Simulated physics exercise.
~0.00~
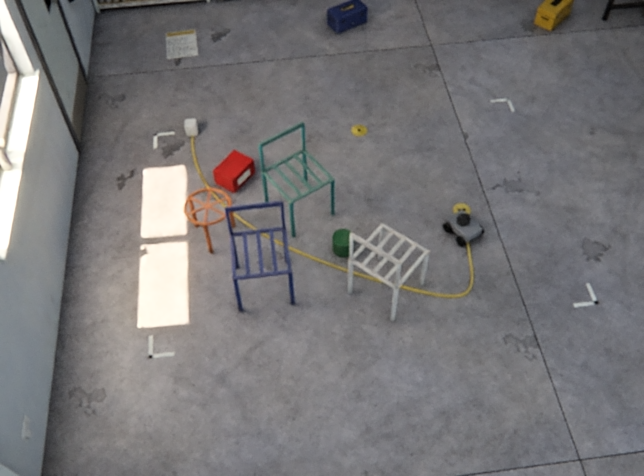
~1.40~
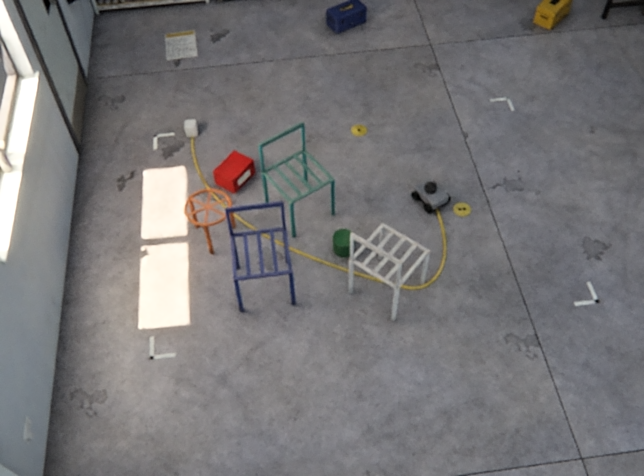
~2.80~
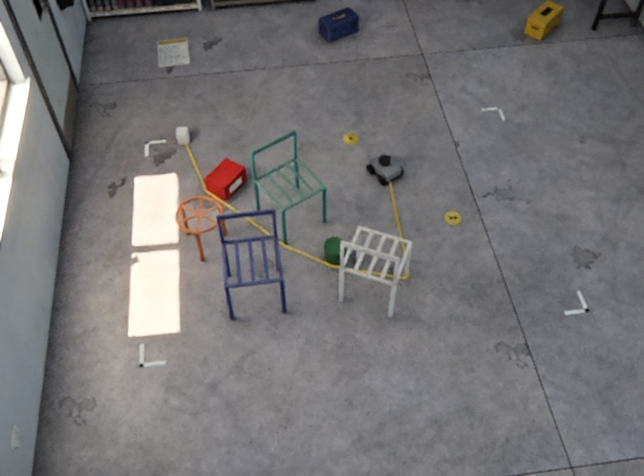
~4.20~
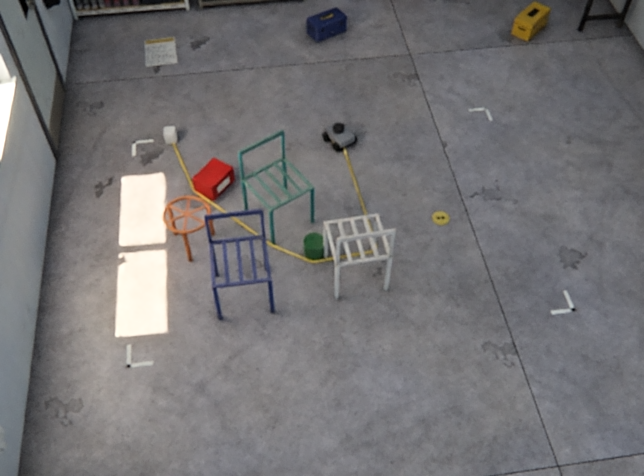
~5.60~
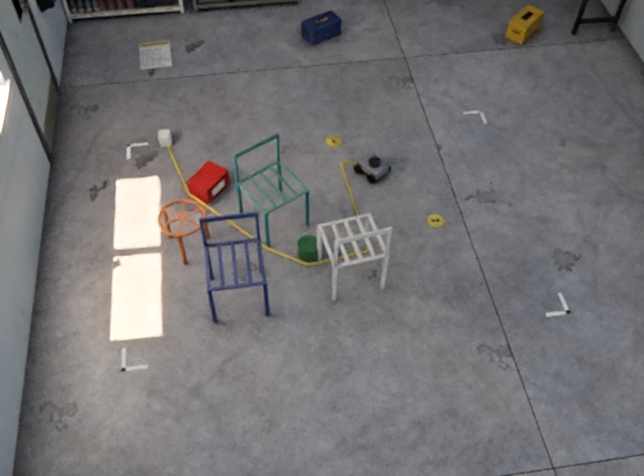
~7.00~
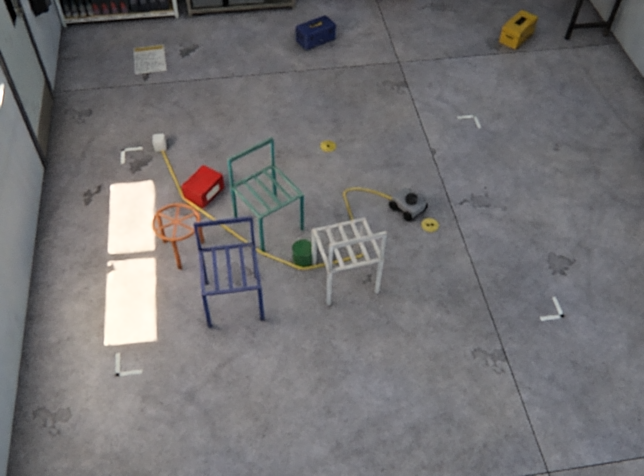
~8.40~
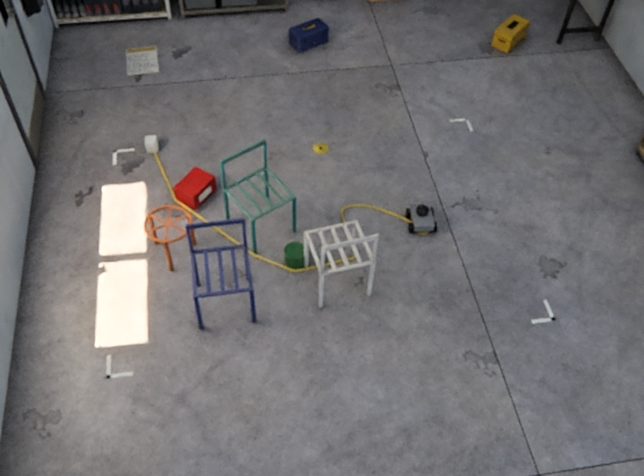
The clip shows a small wheeled cart trailing a yellow lead among chairs, a stool, a red carton and a green bucket, moving up and left to one yellow mark, shifting the white chair, then curving right and down past another mark, the lead still attached.
